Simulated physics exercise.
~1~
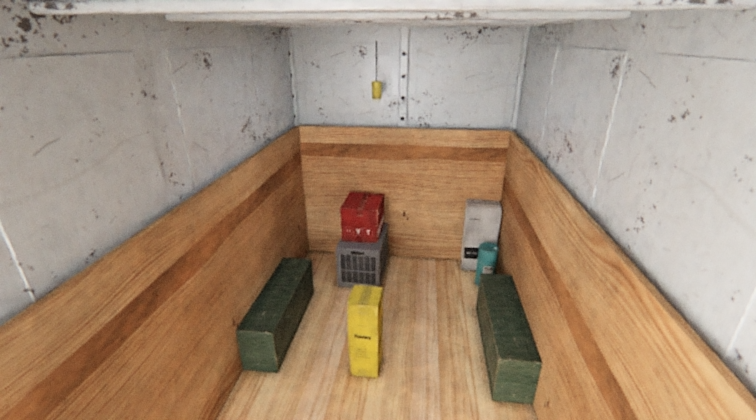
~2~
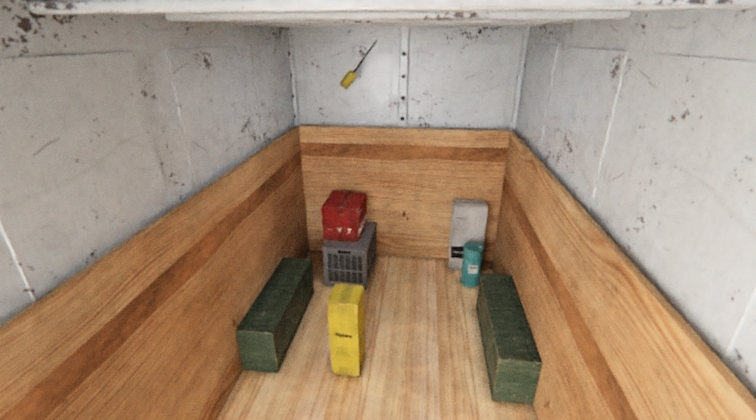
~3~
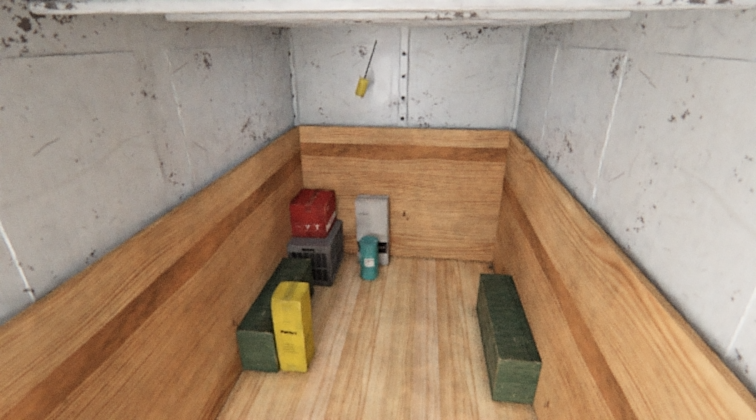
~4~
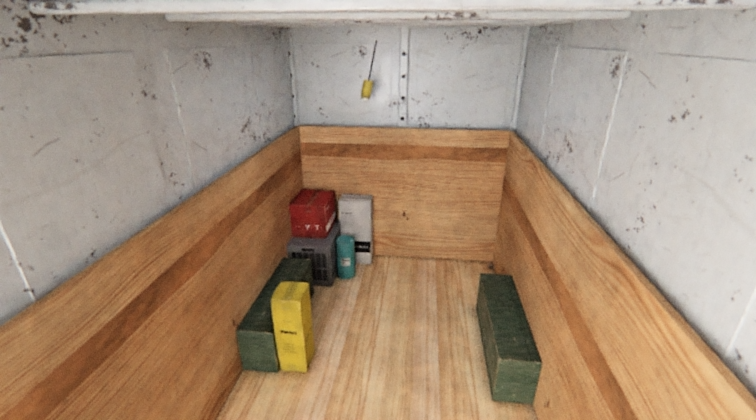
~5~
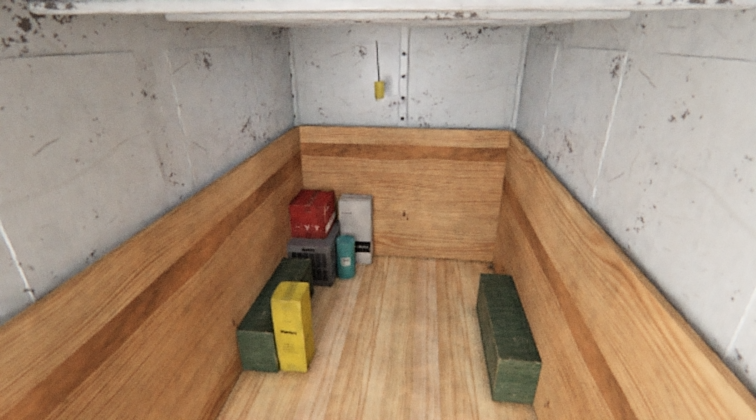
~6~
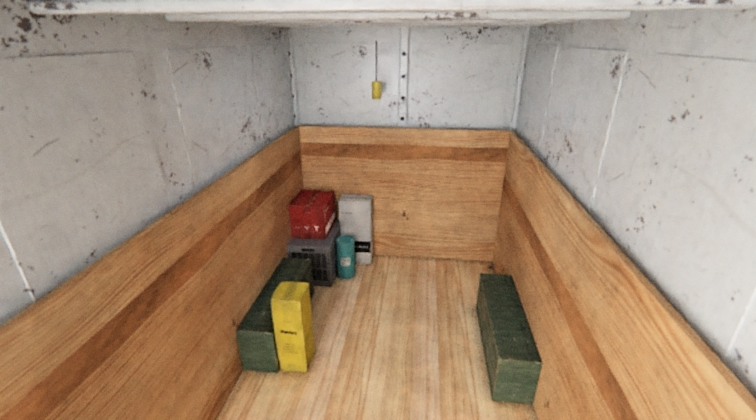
A small yellow lamp swings on its cord at the front of a van's load bay, while the loose cargo below begins sliding left across the wooden floor. The yellow box, the grey chest with the red box on top, the white box and the turquoise canister all shift a little at first. They then slide much farther, the yellow box stopping beside the left green wheel box and the stacked pair by the left wall. The white box and canister slide on until they sit close beside the grey chest. Everything stays upright and still as the lamp settles.
